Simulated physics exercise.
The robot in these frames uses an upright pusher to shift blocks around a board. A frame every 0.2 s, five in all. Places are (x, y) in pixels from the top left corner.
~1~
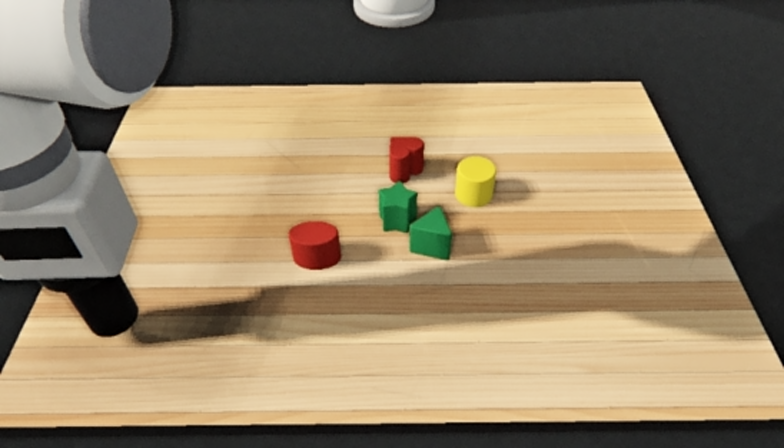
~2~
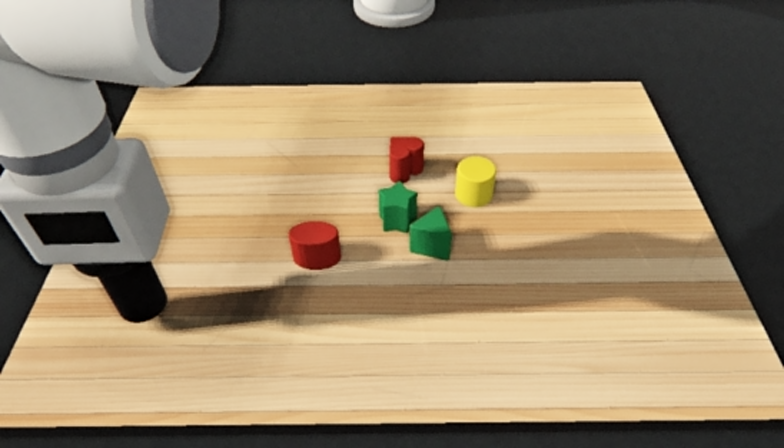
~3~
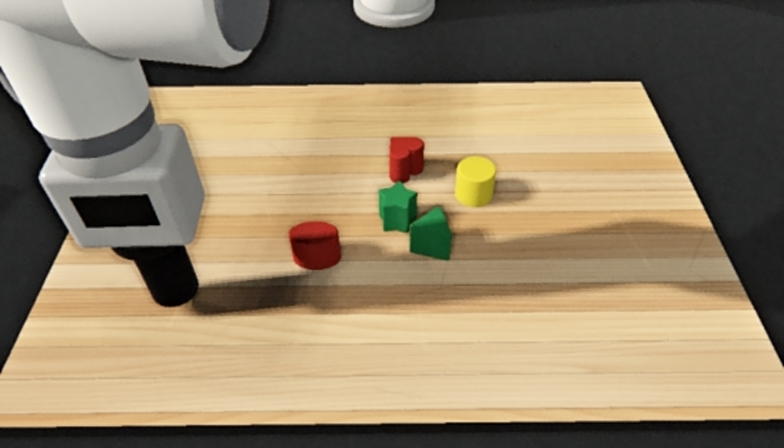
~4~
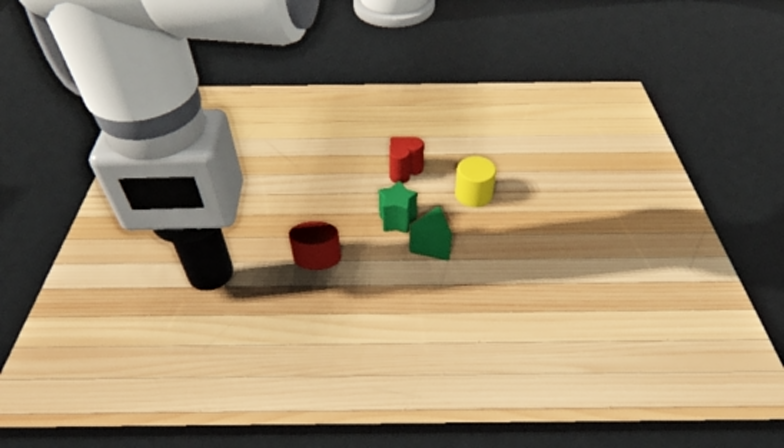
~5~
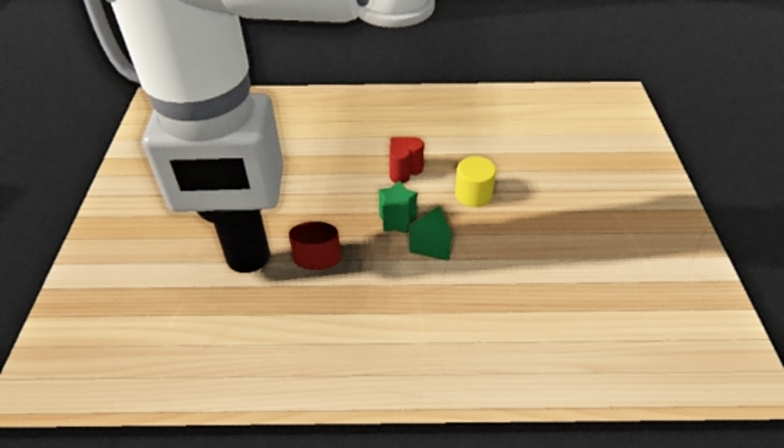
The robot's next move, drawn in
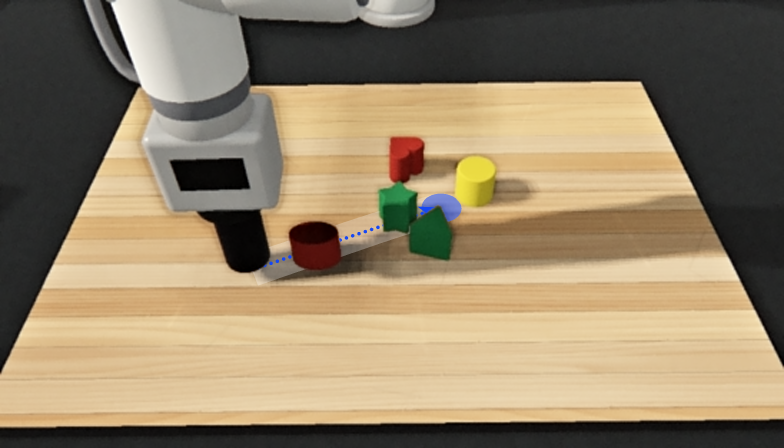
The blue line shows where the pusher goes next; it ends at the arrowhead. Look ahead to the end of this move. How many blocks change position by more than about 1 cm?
The count will be 3 or more.
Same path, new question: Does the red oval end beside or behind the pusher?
In short: Yes.
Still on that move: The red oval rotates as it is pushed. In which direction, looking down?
The twist is clockwise.
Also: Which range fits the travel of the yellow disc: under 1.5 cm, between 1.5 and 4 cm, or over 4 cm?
The 1.5 to 4 cm band.
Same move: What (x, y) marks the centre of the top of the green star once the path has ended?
My prediction: (477, 175).
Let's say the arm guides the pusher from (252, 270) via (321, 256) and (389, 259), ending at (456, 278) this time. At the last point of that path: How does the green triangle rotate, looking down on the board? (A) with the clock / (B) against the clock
It's B.
Path on the board, in a line from (252, 270) to (442, 208).
The first path, step by step. One third of the way, pusher (318, 234); red oval (360, 227), turned 35° clockwise.
Two thirds of the way, pusher (382, 213); red oval (397, 226); green star (415, 190).
At the end, pusher (443, 194); red oval (398, 226), turned 135° clockwise; green star (477, 175); green triangle (436, 223), turned 15° anticlockwise; yellow disc (502, 158).
